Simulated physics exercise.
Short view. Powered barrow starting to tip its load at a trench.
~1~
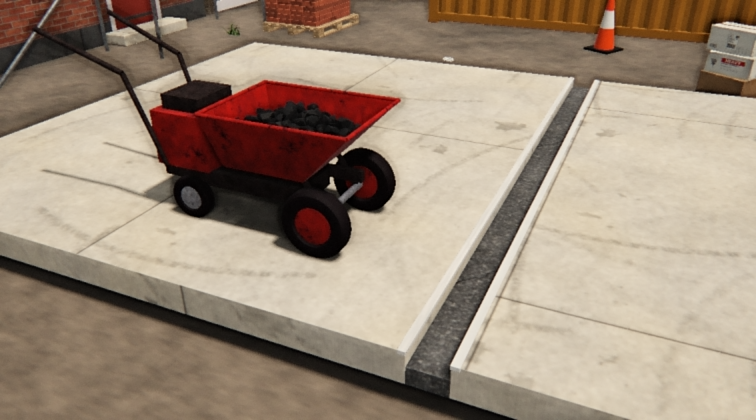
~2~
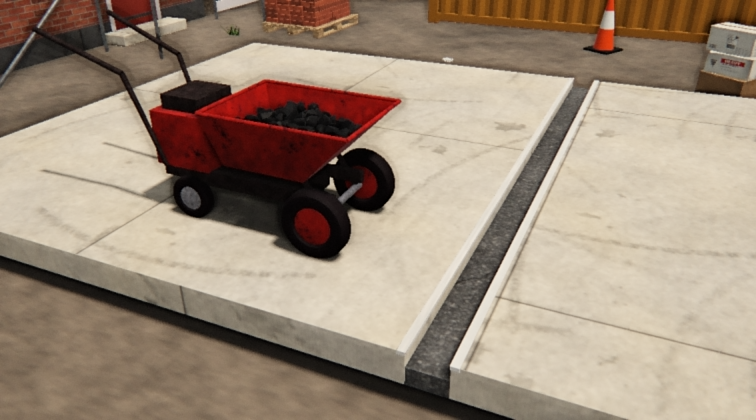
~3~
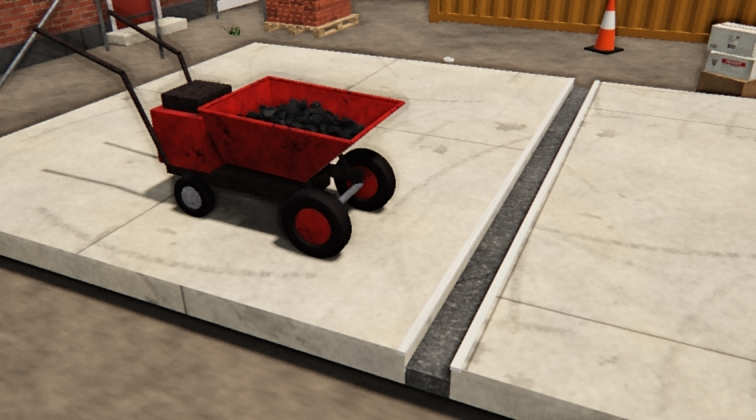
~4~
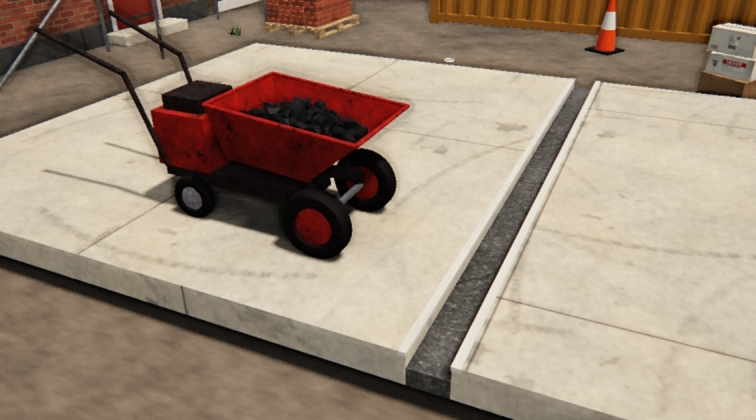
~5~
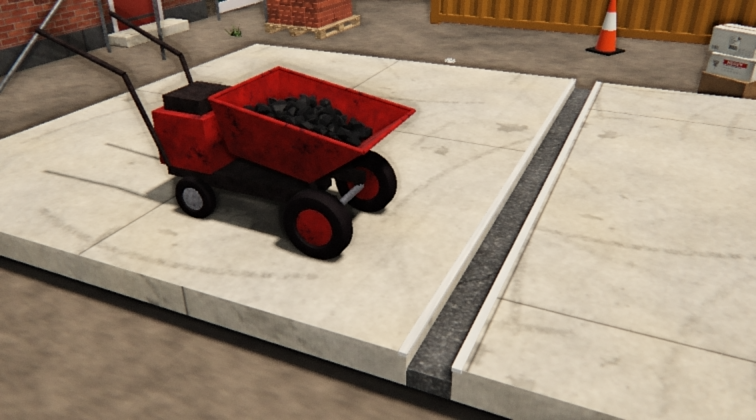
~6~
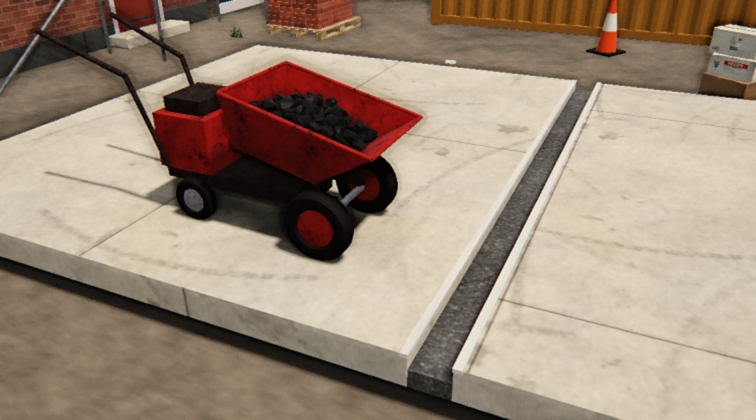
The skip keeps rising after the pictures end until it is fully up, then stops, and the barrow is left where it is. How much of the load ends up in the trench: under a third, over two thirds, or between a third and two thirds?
Way I see it, the trench ends up with a third up to two-thirds of the load.
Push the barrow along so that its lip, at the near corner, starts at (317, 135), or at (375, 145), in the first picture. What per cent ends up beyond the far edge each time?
Try 1: 0 %. Try 2: 30 %.
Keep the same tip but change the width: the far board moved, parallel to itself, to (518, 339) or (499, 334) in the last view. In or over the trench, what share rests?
In order: Near 70, then 70 percent.
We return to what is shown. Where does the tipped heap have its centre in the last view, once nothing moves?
The centre comes to rest near (477, 259).
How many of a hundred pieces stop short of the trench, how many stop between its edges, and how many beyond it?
Short: 30 %, between: 50 %, beyond: 10 %.
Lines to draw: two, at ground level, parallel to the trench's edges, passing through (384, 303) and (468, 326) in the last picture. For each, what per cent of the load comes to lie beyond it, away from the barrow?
Close to 90 and 10 per cent respectively.
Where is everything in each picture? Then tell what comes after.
In the first frame, lip of the skip at (346, 140), level; top of the load at (284, 126), lumps of coal; first edge of the trench at (425, 312); far edge at (476, 325), the trench under half as wide as the skip, and shallow for its width.
In the second frame, lip of the skip at (347, 141), level; top of the load at (285, 126).
In the third frame, lip of the skip at (351, 143), tipped barely; top of the load at (275, 126).
In the fourth frame, lip of the skip at (356, 147), tipped a little; top of the load at (276, 119).
In the fifth frame, lip of the skip at (363, 152), tipped a little; top of the load at (281, 116).
In the sixth frame, lip of the skip at (371, 160), tipped a little; top of the load at (288, 114); first edge of the trench at (427, 314); far edge at (478, 328).
Soon, skip tipped steeply; all in the skip.
A while on, skip tipped steeply; about two thirds in the skip; about a quarter short of the trench; a small part in or heaped over the trench; a stray few falling.
Towards the end, skip tipped right over; a small part in the skip; about a quarter short of the trench; about half in or heaped over the trench; a small part beyond it.
Finally, skip tipped right over; a small part in the skip; about a quarter short of the trench; about half in or heaped over the trench; a small part beyond it.
